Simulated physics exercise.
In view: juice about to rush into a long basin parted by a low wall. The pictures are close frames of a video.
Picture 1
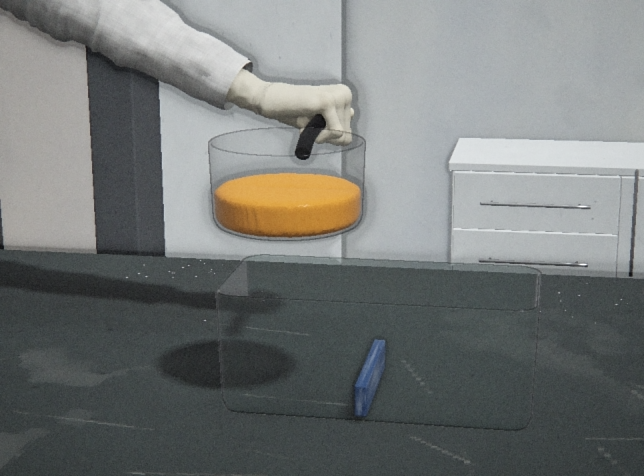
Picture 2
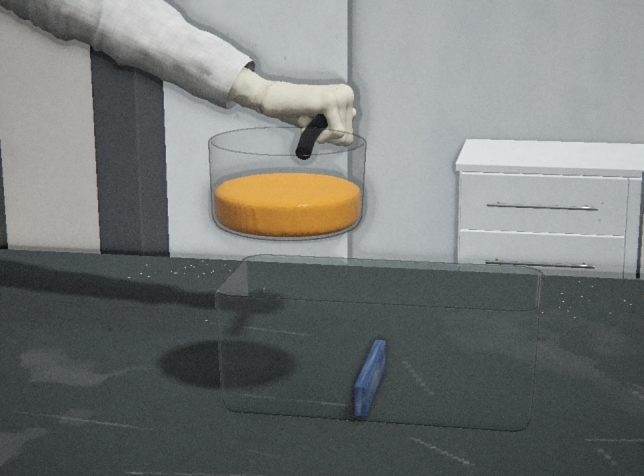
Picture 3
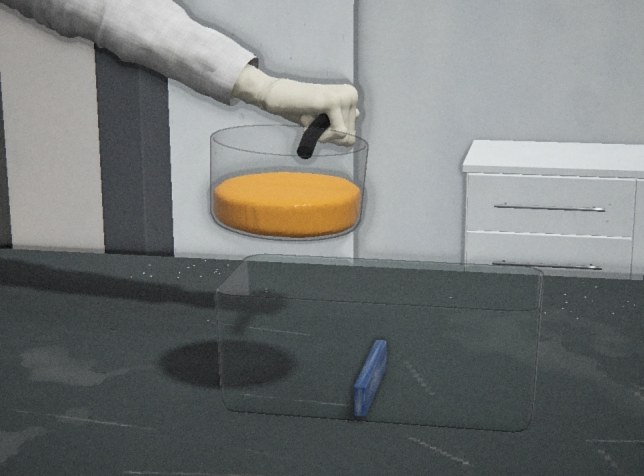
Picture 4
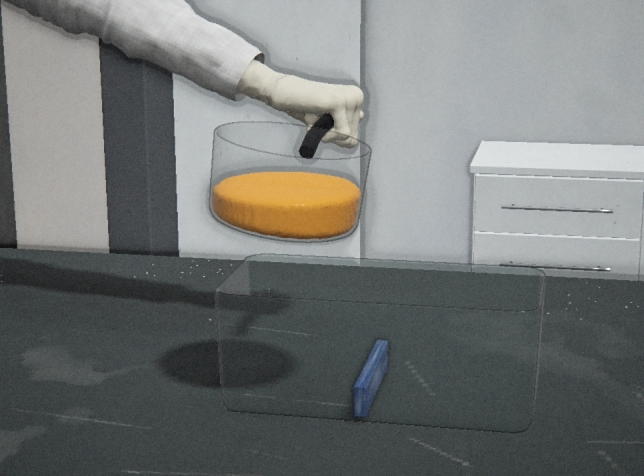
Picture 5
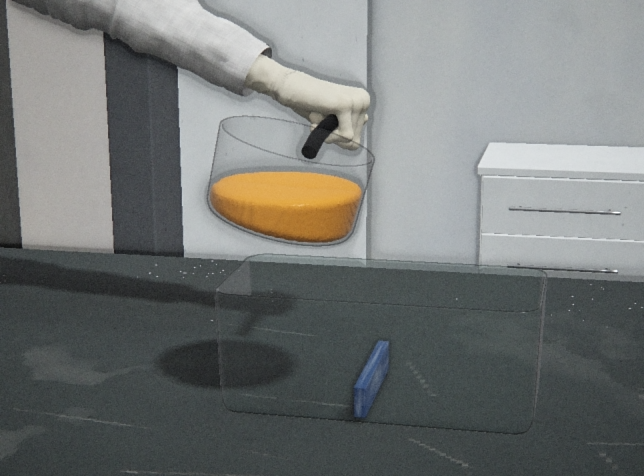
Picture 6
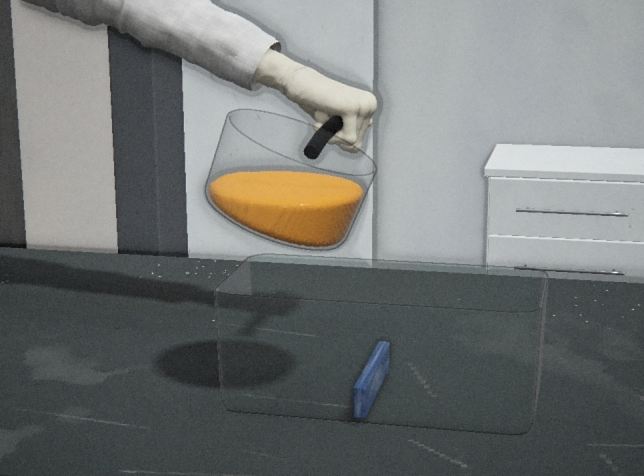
The clip opens on a gloved hand holding a clear round container of orange liquid almost level above a clear rectangular basin with a low blue wall inside. The hand gradually tilts the container, its right side dipping while the liquid's surface stays nearly level, as the background drifts slightly rightward.
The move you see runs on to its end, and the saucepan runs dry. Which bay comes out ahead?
Most lies in the right part.
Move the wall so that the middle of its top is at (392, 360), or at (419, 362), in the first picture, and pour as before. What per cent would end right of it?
Near 55 % and 15 %.
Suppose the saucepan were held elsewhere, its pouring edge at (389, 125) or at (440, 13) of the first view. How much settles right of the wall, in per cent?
In turn 90 and 80 in a hundred.
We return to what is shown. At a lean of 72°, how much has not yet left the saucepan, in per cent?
Close to 65 per cent.
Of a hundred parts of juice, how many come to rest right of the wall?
About 75 per cent.
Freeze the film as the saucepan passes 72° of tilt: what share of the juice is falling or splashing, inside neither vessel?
It comes to 20 per cent or so.
A moment on, the tilt is 72° and 67 per cent is still to pour, 0 is left of the wall and 14 right of it.
Next, the tilt is 101° and 15 per cent is still to pour, 13 is left of the wall and 66 right of it.
Then the tilt is 107° and 0 per cent is still to pour, 21 is left of the wall and 79 right of it.
Later the tilt is 107° and 0 per cent is still to pour, 23 is left of the wall and 76 right of it.
In the end 23 per cent lies left of the wall, 76 right of it and 0 outside.
